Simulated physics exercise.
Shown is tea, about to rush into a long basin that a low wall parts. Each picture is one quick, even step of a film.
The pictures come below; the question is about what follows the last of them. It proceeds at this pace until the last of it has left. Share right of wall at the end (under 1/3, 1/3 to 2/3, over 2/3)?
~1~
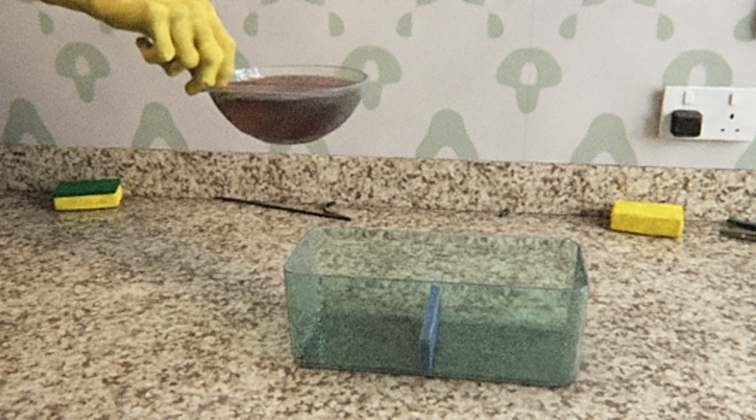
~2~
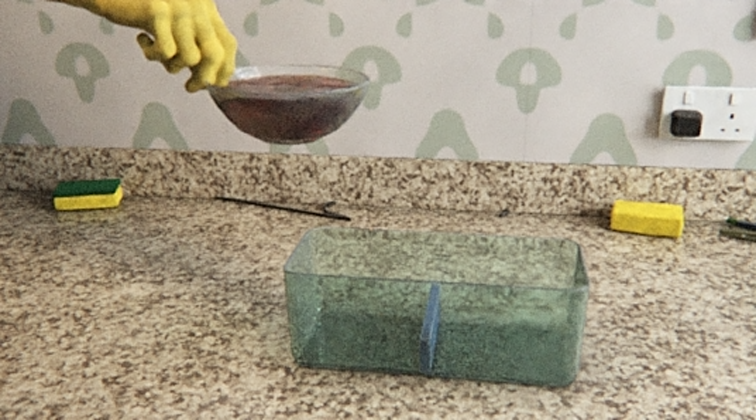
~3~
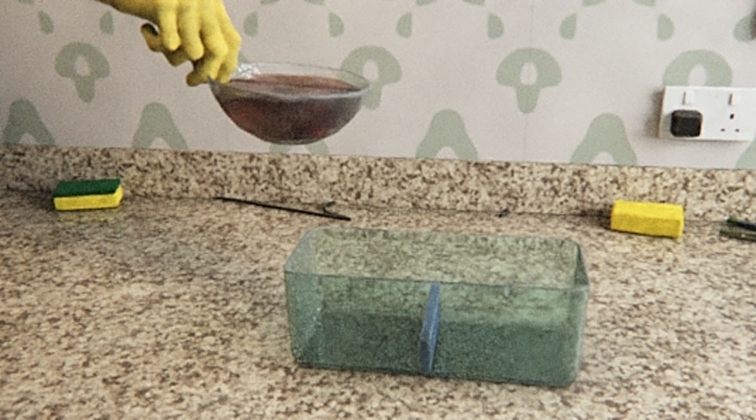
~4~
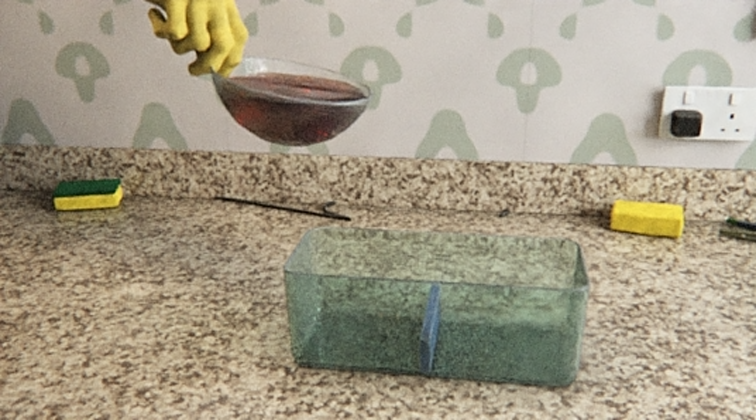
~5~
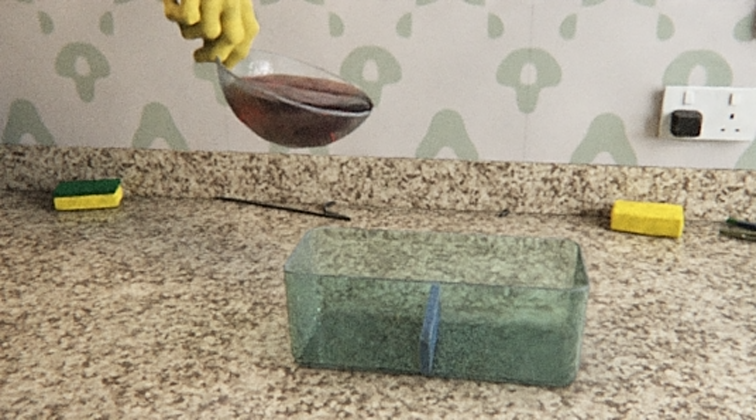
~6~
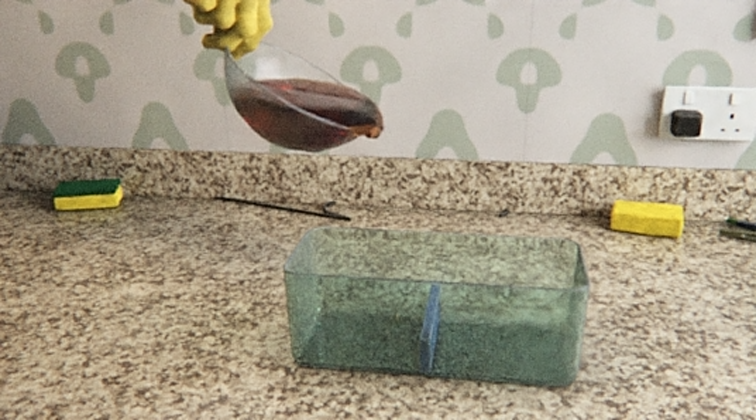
At least a third, at most two thirds.
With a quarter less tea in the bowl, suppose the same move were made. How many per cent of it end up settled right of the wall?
Some 30 parts in a hundred, give or take.
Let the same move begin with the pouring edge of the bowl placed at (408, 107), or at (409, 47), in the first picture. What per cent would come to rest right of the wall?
Near 70 per cent for the first start, near 75 per cent for the second.
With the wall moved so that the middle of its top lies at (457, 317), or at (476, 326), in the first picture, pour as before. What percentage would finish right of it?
First try close to 15 percent, second try close to 30 percent.
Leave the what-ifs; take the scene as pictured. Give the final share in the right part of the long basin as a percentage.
About 40 per cent.
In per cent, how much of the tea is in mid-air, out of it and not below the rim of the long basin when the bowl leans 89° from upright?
Estimate: 40 per cent, roughly.
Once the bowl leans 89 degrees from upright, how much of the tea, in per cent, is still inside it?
I'd reckon near 5 percent is still held at that tilt.
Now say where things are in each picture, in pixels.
The first picture shows tilt 0°; pouring edge (367, 82); surface from (218, 85) to (363, 88); the long basin's rim runs from (297, 250) to (584, 265); the wall's top is at (431, 313).
The second picture shows tilt 1°; pouring edge (367, 84); surface from (219, 84) to (363, 89).
The third picture shows tilt 5°; pouring edge (369, 89); surface from (221, 81) to (365, 93).
The fourth picture shows tilt 12°; pouring edge (371, 99); surface from (224, 80) to (367, 97).
The fifth picture shows tilt 21°; pouring edge (371, 112); surface from (231, 80) to (369, 105); 3 per cent is over the edge.
The sixth picture shows tilt 31°; pouring edge (369, 126); surface from (238, 85) to (357, 108); 11 per cent is over the edge.
A moment on, the bowl is tipped on its side and 5 per cent is still to pour, 23 is left of the wall and 34 right of it.
Next, the bowl is tipped right over and 0 per cent is still to pour, 52 is left of the wall and 38 right of it.
Then the bowl is tipped right over and 0 per cent is still to pour, 53 is left of the wall and 40 right of it.
Later the bowl is tipped right over and 0 per cent is still to pour, 53 is left of the wall and 40 right of it.
Finally, 53 per cent lies left of the wall, 40 right of it and 7 outside.
